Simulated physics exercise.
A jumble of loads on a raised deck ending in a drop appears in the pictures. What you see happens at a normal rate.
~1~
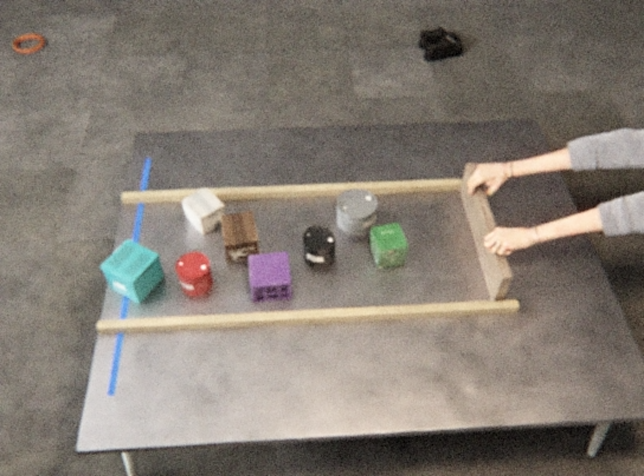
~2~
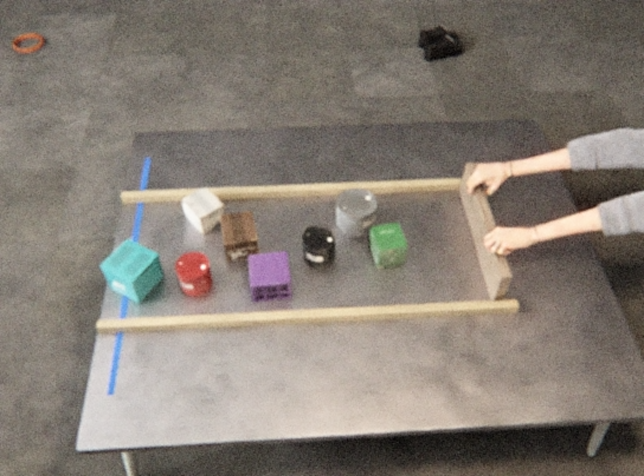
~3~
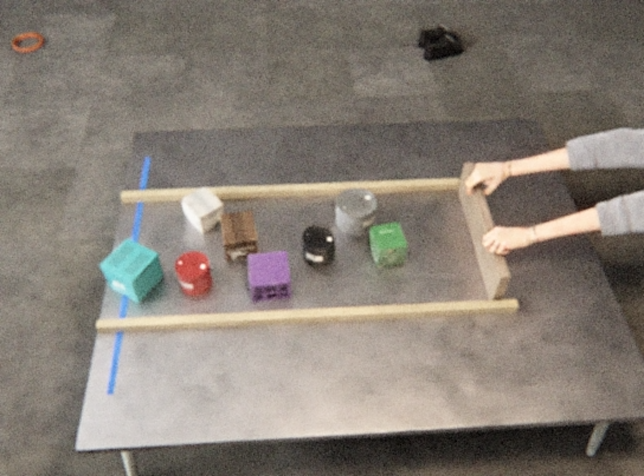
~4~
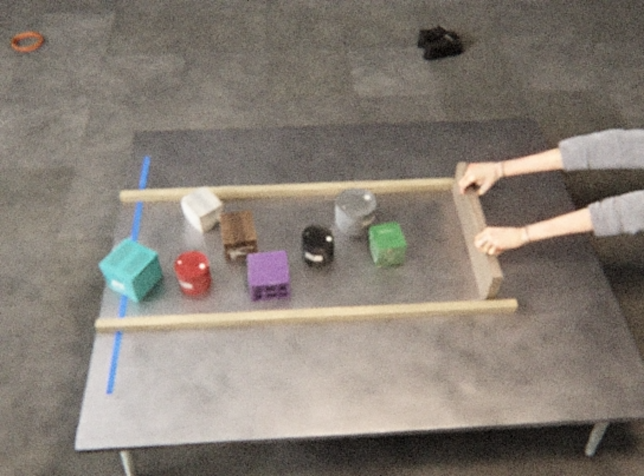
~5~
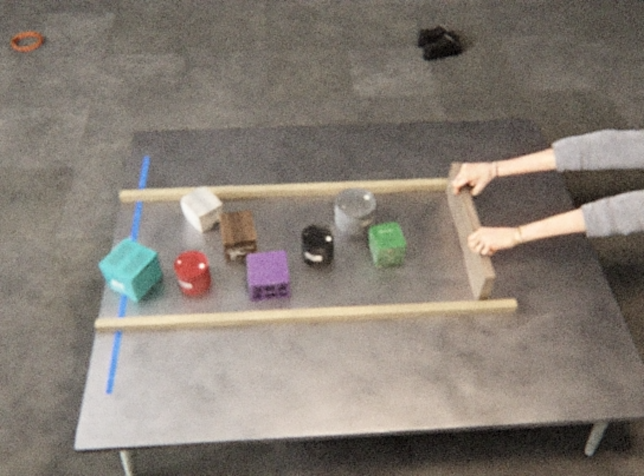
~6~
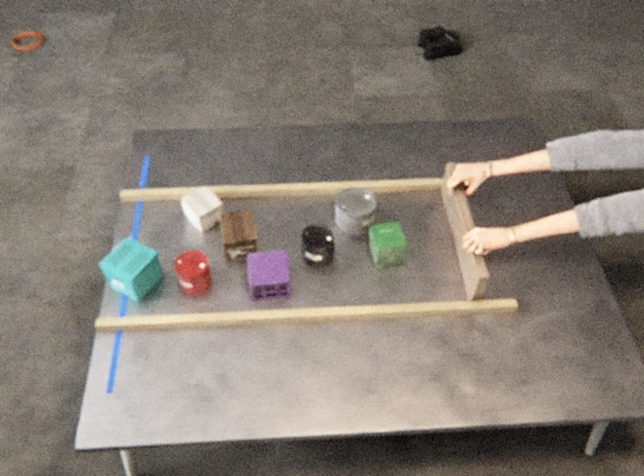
In this clip, several colorful boxes and canisters rest between two wooden rails on a table while two hands hold a plank at the right, then slide it slightly left; the objects stay essentially still.
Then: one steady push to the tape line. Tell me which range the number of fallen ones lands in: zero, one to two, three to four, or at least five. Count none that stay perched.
Seems the ones that don't stay up number at least five, for sure.
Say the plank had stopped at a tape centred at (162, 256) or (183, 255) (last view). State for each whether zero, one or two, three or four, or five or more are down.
In turn: Three to four; just one or two.
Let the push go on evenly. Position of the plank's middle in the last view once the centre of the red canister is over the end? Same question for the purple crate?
(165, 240) and (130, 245), more or less.
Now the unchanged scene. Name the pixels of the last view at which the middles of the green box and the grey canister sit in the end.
Positions - first (113, 255), then (112, 223).
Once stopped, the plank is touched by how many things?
Contact count: 3.
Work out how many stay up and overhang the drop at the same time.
Tally: 3.
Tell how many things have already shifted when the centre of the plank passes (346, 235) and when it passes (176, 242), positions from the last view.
The first count is 3, and then it's 8.
Early on, none off yet; turquoise tote at rest near (133, 270); red canister at rest near (193, 272); white box at rest near (203, 209).
A while later, none off yet; turquoise tote at rest near (133, 270); red canister at rest near (193, 272); white box at rest near (202, 208).
Further along, none off yet; turquoise tote travelled about its own width near (103, 271); red canister travelled well along near (133, 289); white box travelled well along near (148, 207).
Finally, the number that fall off is five or more; lost, black canister, brown parcel, white box, red canister and turquoise tote.
